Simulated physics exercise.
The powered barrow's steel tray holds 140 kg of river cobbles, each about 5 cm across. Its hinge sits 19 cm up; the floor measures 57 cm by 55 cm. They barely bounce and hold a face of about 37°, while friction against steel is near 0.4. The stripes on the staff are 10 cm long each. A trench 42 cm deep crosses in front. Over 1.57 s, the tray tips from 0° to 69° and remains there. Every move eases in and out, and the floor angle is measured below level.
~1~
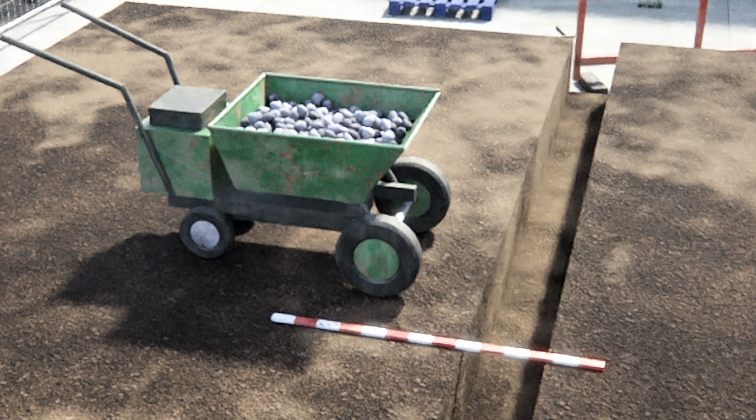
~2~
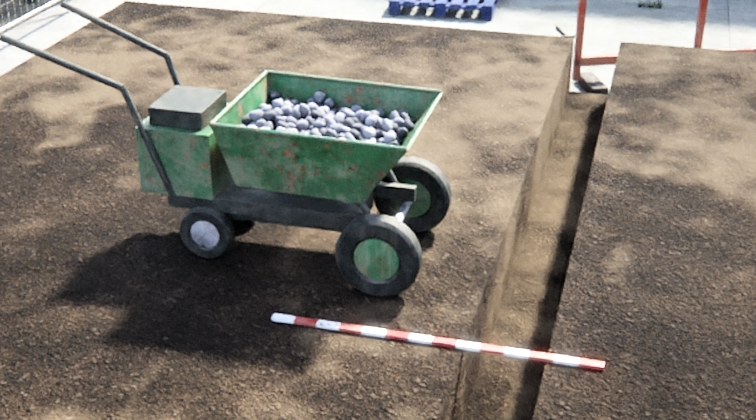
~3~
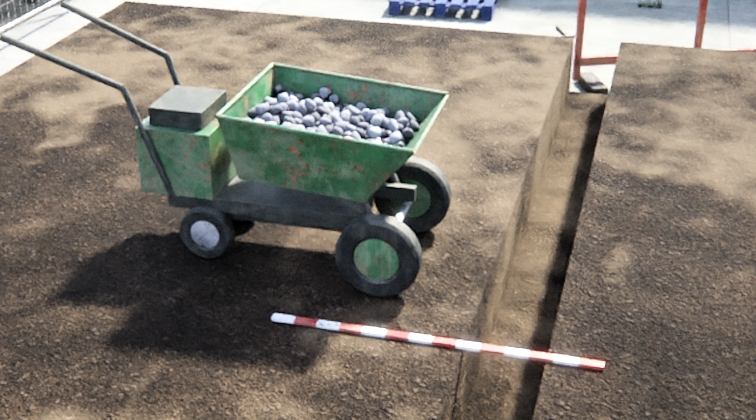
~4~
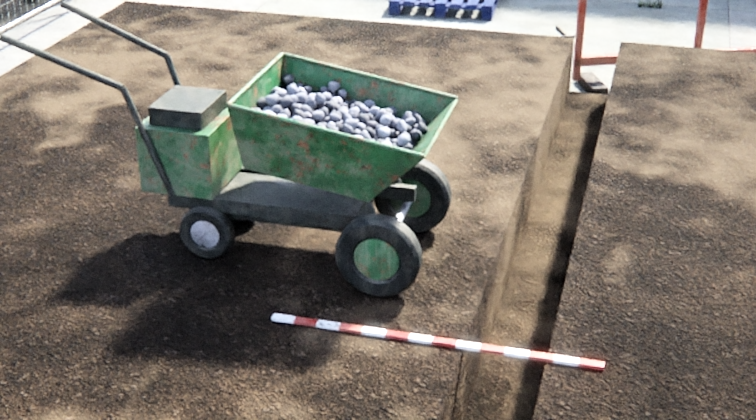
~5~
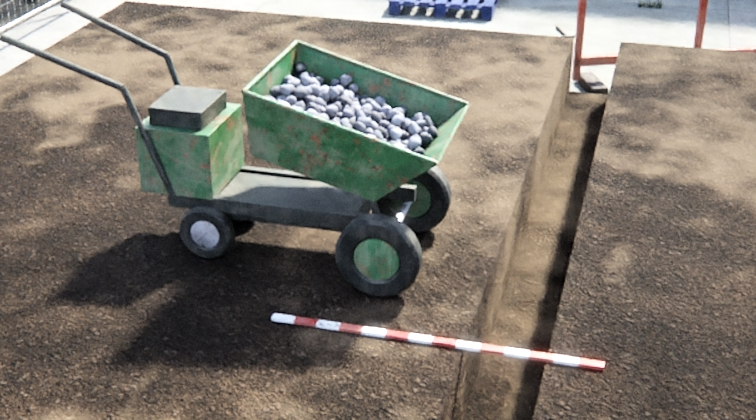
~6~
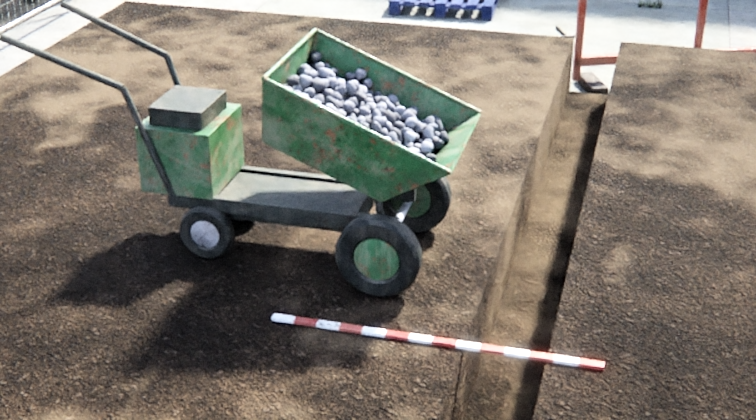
To begin with, a green powered barrow with a level tray full of grey cobbles stands on dark ground beside a narrow trench, a red-and-white staff lying in front. The tray then tilts, slightly at first and then more steeply, its left end rising while the wheels stay still.
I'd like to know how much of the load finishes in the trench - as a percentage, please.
Somewhere near 74 per cent of it finishes in the trench.
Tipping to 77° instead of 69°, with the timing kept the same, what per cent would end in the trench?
Roughly 65 percent.
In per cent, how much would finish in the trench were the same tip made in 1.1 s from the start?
With that timing, about 65 per cent.
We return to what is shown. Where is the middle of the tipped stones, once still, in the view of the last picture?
In the last view, about (541, 336).
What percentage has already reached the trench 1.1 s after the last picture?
Some 25 per cent of the load by that point.
Then, 0.6 s after the last picture the floor is at 58°, 100 % in the tray; the foremost stones are at (506, 200).
Then, 1.1 s after the last picture the floor is at 69°, 63 % in the tray, 24 % in the trench, 12 % past the trench; the foremost stones are at (621, 303).
Then, 1.4 s after the last picture the floor is at 69°, 35 % in the tray, 40 % in the trench, 25 % past the trench; the foremost stones are at (711, 291).
Then, 3.4 s after the last picture the floor is at 69°, 0 % in the tray, 74 % in the trench, 26 % past the trench; the foremost stones are past the picture's edge.
